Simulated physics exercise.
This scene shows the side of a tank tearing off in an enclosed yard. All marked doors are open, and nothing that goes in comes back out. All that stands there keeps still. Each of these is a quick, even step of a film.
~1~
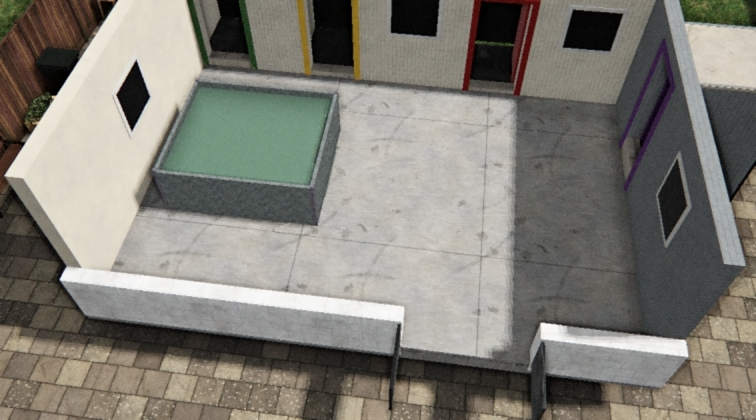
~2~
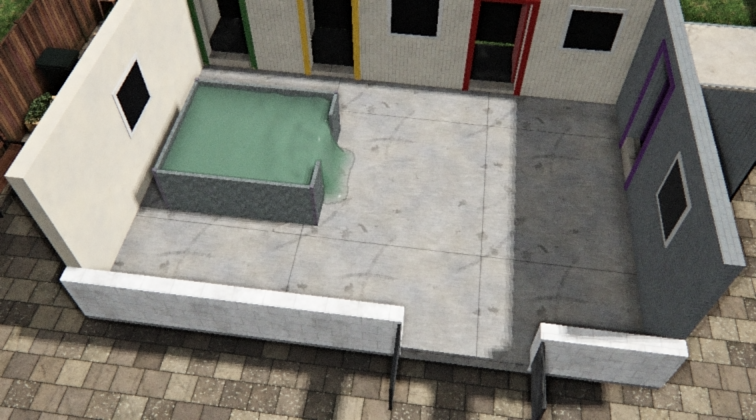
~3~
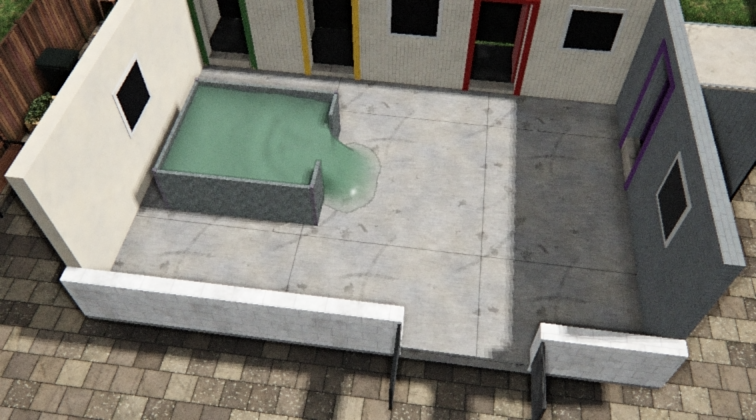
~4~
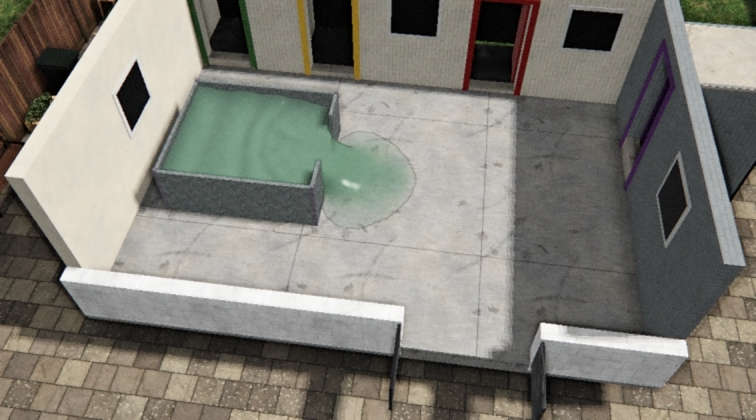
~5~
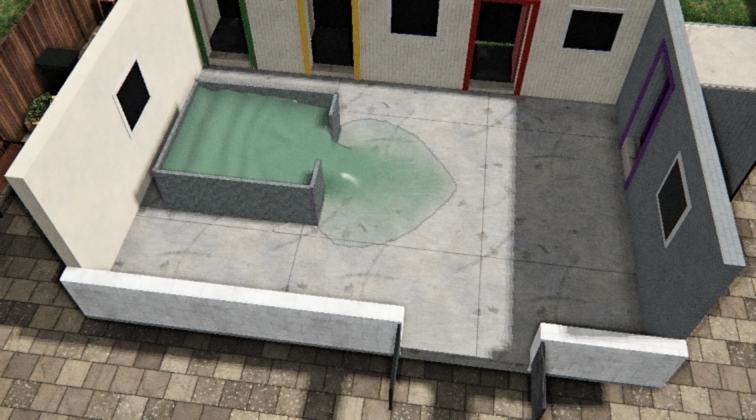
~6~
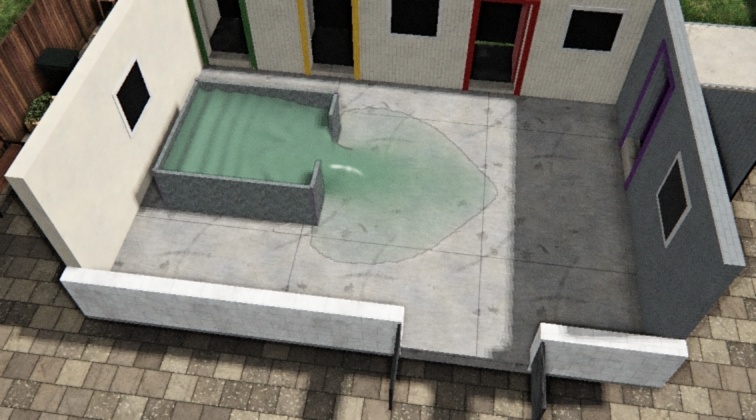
In the video, a gray-walled tank of green water stands in an enclosed yard, then part of its right side opens and water pours through the gap, spreading rightward across the pale concrete floor in a widening, thinning pool.
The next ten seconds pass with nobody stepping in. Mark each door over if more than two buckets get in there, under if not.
Purple door - under; green door - under; red door - over; yellow door - under.
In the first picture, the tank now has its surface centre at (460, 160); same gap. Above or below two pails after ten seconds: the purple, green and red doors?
As I see it, purple gets swamped, green stays within limits, and red stays within limits.
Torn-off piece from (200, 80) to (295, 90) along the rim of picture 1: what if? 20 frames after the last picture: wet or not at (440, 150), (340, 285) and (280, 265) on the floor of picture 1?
Point by point: Swamped, untouched and untouched.
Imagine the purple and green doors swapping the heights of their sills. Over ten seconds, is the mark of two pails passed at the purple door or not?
Reading - purple door: Above the limit.
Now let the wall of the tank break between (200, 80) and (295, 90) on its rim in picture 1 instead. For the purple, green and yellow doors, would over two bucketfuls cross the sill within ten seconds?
Briefly, purple remains below the limit, green crosses the limit, and yellow crosses the limit.
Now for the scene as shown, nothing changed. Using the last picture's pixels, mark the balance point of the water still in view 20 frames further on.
The balance point is around (412, 187).
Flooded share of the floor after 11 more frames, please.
Some 60 per cent.
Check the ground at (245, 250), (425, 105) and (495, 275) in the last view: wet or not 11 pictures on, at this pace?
Result, in that order: Not wetted / wetted / wetted.
A moment on, water covers 50 % of the floor; the purple door not reached, the green door not reached, the red door not reached, the yellow door not reached.
Next, water covers 60 % of the floor; the purple door wet at the sill, nothing in, the green door not reached, the red door under two buckets in, the yellow door not reached.
Then, water covers 65 % of the floor; the purple door wet at the sill, nothing in, the green door not reached, the red door over two buckets in, the yellow door not reached.
Later, water covers 65 % of the floor; the purple door wet at the sill, nothing in, the green door not reached, the red door over two buckets in, the yellow door not reached.
In the end, water covers 90 % of the floor; the purple door wet at the sill, nothing in, the green door not reached, the red door far over two buckets in, the yellow door wet at the sill, nothing in.
